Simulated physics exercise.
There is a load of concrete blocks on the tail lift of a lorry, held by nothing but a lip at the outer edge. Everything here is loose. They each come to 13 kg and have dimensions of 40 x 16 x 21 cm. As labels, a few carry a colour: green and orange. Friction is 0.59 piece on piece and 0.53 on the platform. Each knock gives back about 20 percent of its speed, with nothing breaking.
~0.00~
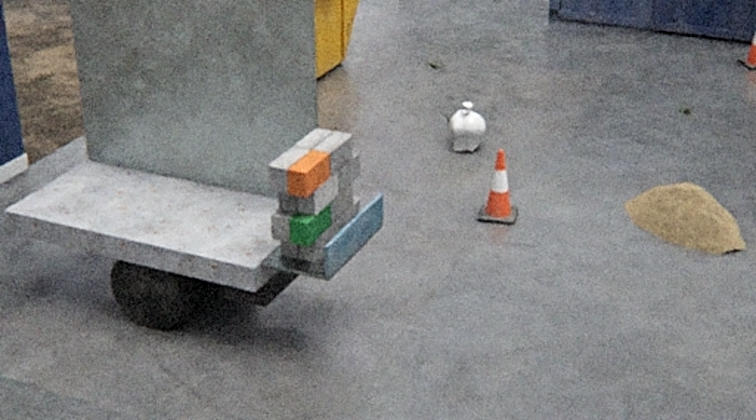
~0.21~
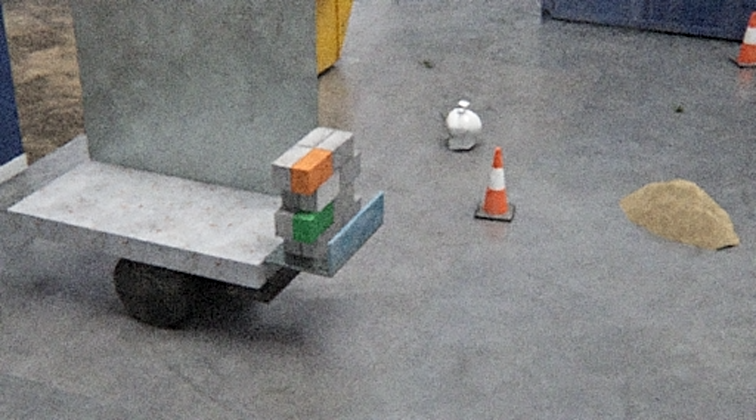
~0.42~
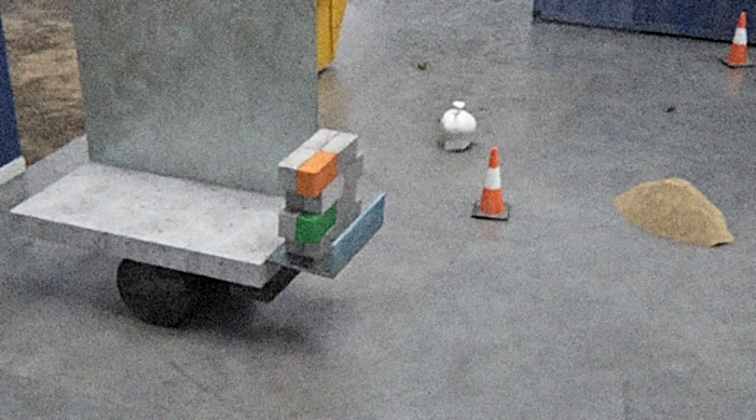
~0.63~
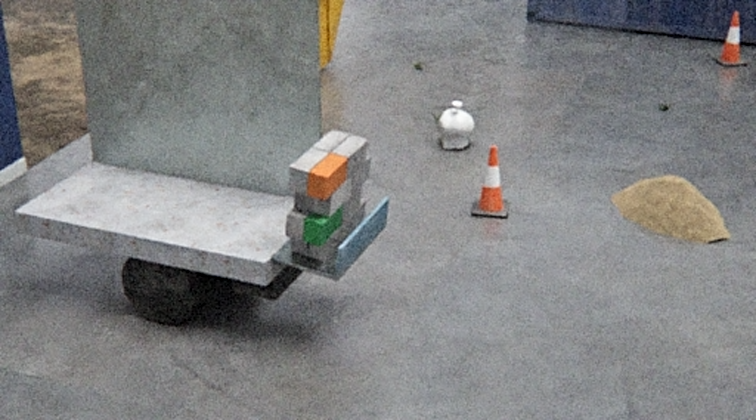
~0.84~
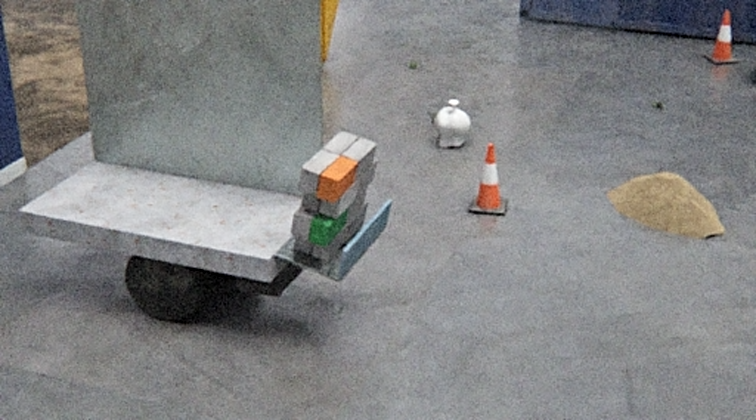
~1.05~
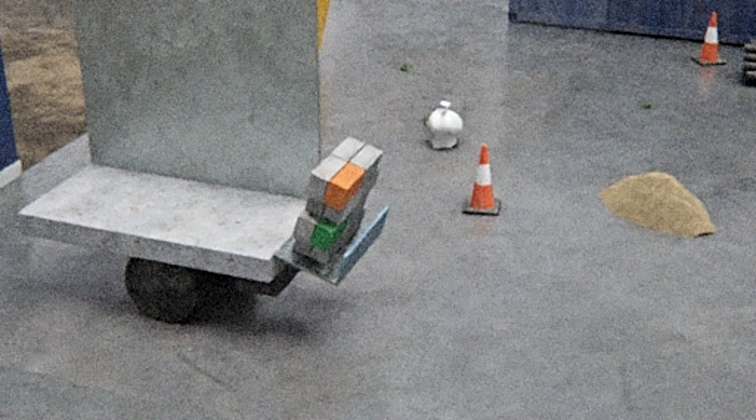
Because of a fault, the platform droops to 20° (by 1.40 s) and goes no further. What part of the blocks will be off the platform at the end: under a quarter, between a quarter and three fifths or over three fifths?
Loss: Moderate, a quarter to three fifths.
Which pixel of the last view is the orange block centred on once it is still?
Around (458, 356).
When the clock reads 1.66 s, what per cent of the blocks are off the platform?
40 per cent at that moment.
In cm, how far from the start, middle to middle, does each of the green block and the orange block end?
Estimate: Green near 30 cm, orange near 200 cm.
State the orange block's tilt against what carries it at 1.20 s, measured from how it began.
Some 5 degrees.
After 1.20 s, slope 19°; none of the 16 blocks off the platform, 16 disturbed; orange block leaning 7°; green block leaning 7°.
After 1.40 s, slope 20°; 2 of the 16 blocks off the platform; green block leaning 25°; orange block leaning 25°.
After 1.66 s, slope 20°; 6 of the 16 blocks off the platform; orange block on its side; green block leaning 31°.
After 2.10 s, slope 20°; 7 of the 16 blocks off the platform; orange block on its side; green block leaning 31°.
By the end (2.5 s), slope 20°; 7 of the 16 blocks off the platform; orange block on its side; green block leaning 31°. That is 44 per cent. As the last picture would show them, middles, orange block near (458, 356), green block near (349, 240).
